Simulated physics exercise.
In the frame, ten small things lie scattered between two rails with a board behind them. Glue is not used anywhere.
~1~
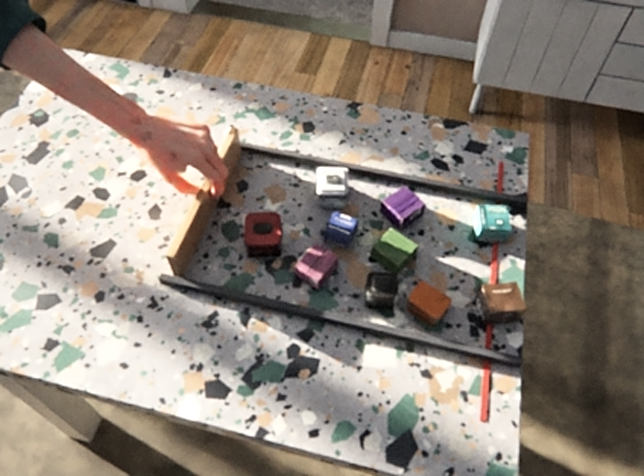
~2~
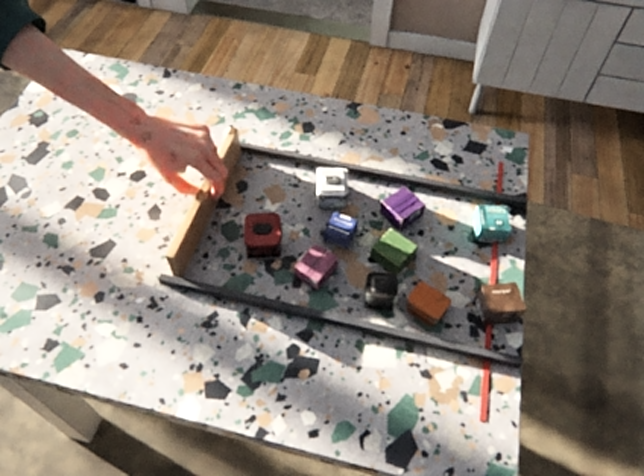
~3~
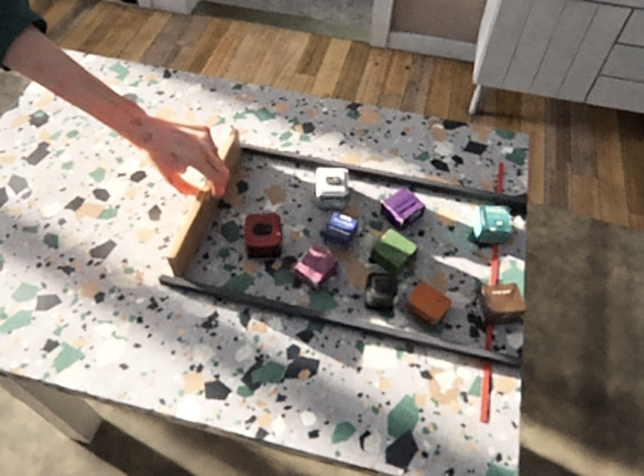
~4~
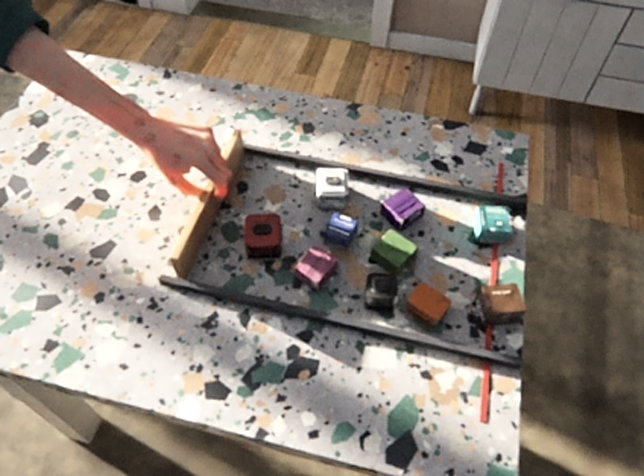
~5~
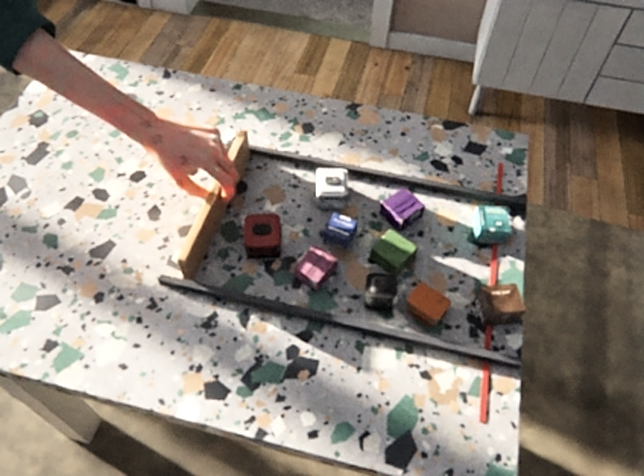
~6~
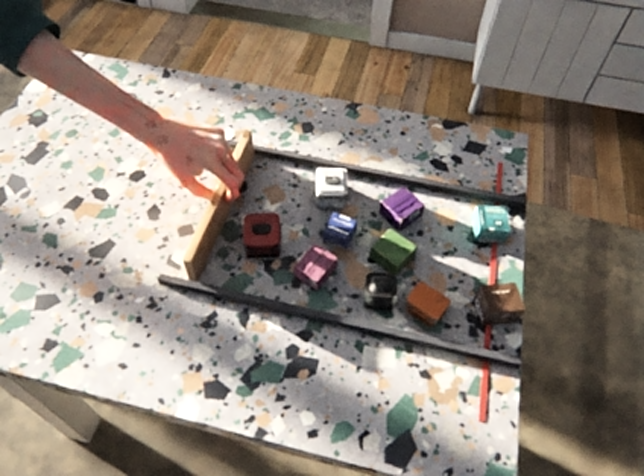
On a speckled tabletop, a hand slid a wooden board slightly to the right between two dark rails, while the small colourful blocks scattered in front of it stayed where they were.
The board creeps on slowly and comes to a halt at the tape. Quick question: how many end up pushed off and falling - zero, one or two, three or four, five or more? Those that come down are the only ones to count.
Looks like the tally of pieces that topple off is five or more there.
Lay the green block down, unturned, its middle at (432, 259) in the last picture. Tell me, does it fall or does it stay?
From there it falls.
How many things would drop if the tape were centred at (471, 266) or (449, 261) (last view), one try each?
Per try: 4; 3.
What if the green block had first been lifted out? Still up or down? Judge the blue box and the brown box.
Well, the blue box is still there while the brown box goes off the edge.
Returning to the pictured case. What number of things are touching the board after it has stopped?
3 of them.
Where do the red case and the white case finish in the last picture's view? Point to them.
Red case: About (512, 292); white case: About (514, 228).
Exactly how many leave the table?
Total count: 7.
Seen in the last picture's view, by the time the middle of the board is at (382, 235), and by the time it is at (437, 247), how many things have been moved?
That gives 9 for the first and 10 for the second.
Early on, none off yet; brown box at rest near (499, 304); turquoise box at rest near (490, 224); orange case at rest near (427, 305).
A while later, none off yet; brown box moving near (505, 304); turquoise box at rest near (490, 224); orange case travelled about its own width near (470, 326).
Further along, none off yet; brown box travelled about its own width near (527, 297); turquoise box travelled about its own width near (526, 233); orange case on its side near (536, 374).
Finally, the number that fall off is five or more; lost, pink box, black case, purple box, green block, orange case, turquoise box and brown box.
